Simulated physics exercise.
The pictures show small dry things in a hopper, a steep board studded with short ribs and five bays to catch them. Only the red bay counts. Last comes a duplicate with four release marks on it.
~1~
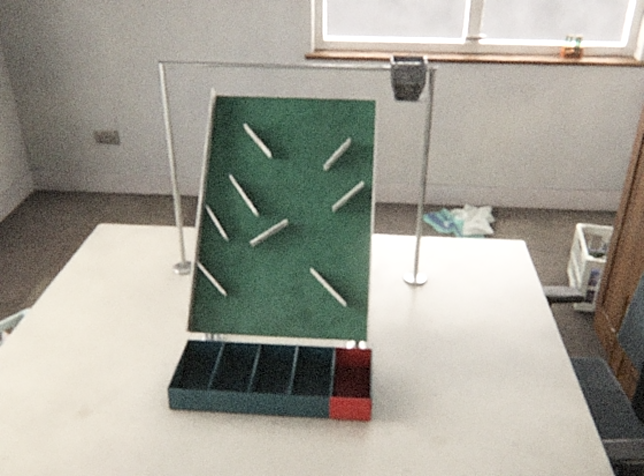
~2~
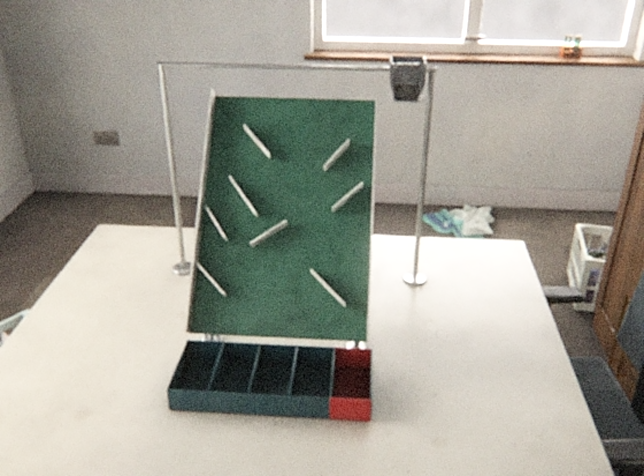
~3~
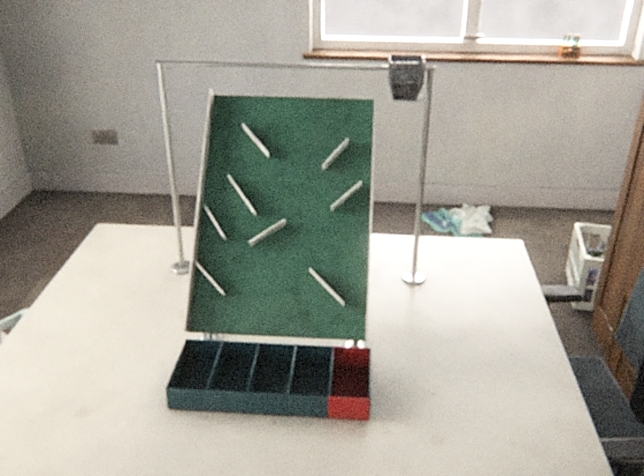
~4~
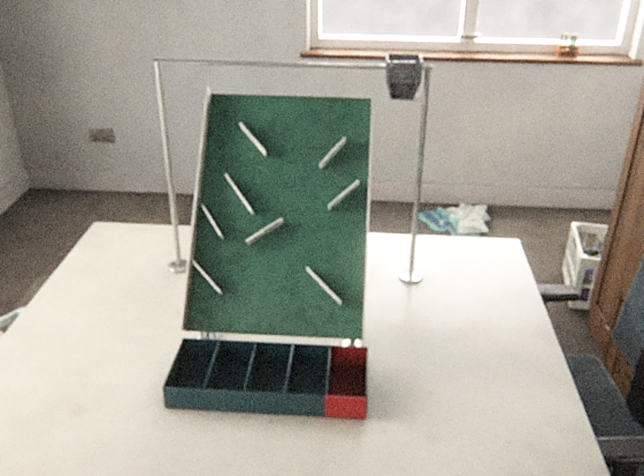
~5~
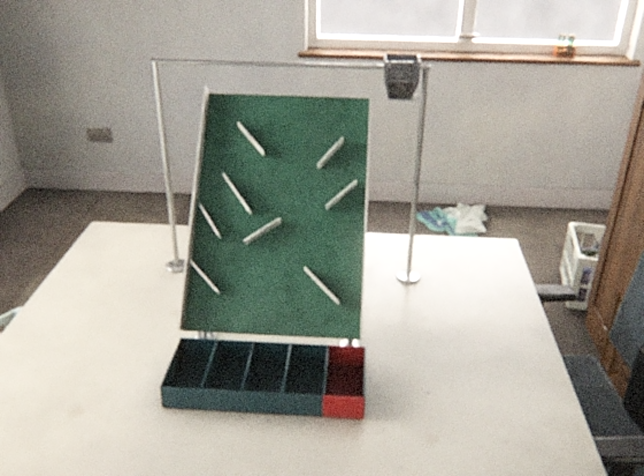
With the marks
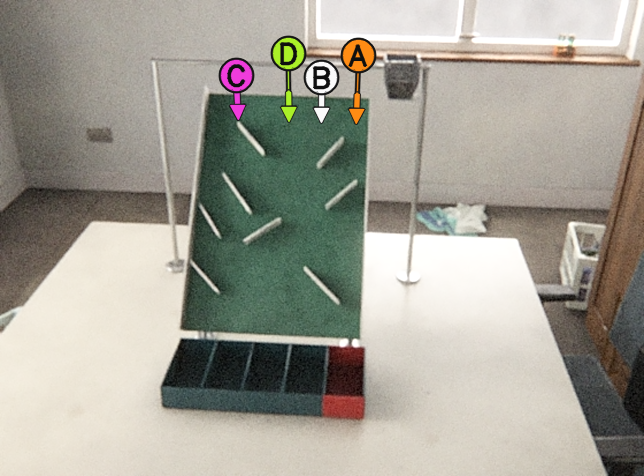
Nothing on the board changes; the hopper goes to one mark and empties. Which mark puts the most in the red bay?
The best mark is A.
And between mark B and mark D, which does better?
D.
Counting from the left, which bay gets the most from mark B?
The third from the left.
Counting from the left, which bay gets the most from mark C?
The second from the left.
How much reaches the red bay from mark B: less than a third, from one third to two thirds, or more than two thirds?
It is less than a third.
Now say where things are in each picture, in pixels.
Hopper at (405, 93), black beans, door shut, in the first frame.
Ribs (244, 125) to (269, 154), (324, 166) to (349, 139), (229, 176) to (256, 213), in the second frame.
Ribs (331, 207) to (361, 181), (204, 205) to (223, 236), (249, 242) to (285, 219), in the third frame.
Ribs (192, 260) to (220, 292), (307, 267) to (341, 302), in the fourth frame.
Red bay at (344, 406), number 5 of 5 from the left, in the fifth frame.
On the marked copy, mark A meets the board at (356, 118); mark B meets the board at (321, 117); mark C meets the board at (238, 114); mark D meets the board at (288, 116).
If A is chosen, about a third in the red bay, about half in other bays, a small part held on the board.
If B is chosen, none in the red bay, nearly all in other bays, a small part outside the box.
If C is chosen, a small part in the red bay, most in other bays, a small part held on the board.
If D is chosen, about a quarter in the red bay, about two thirds in other bays, a small part held on the board.
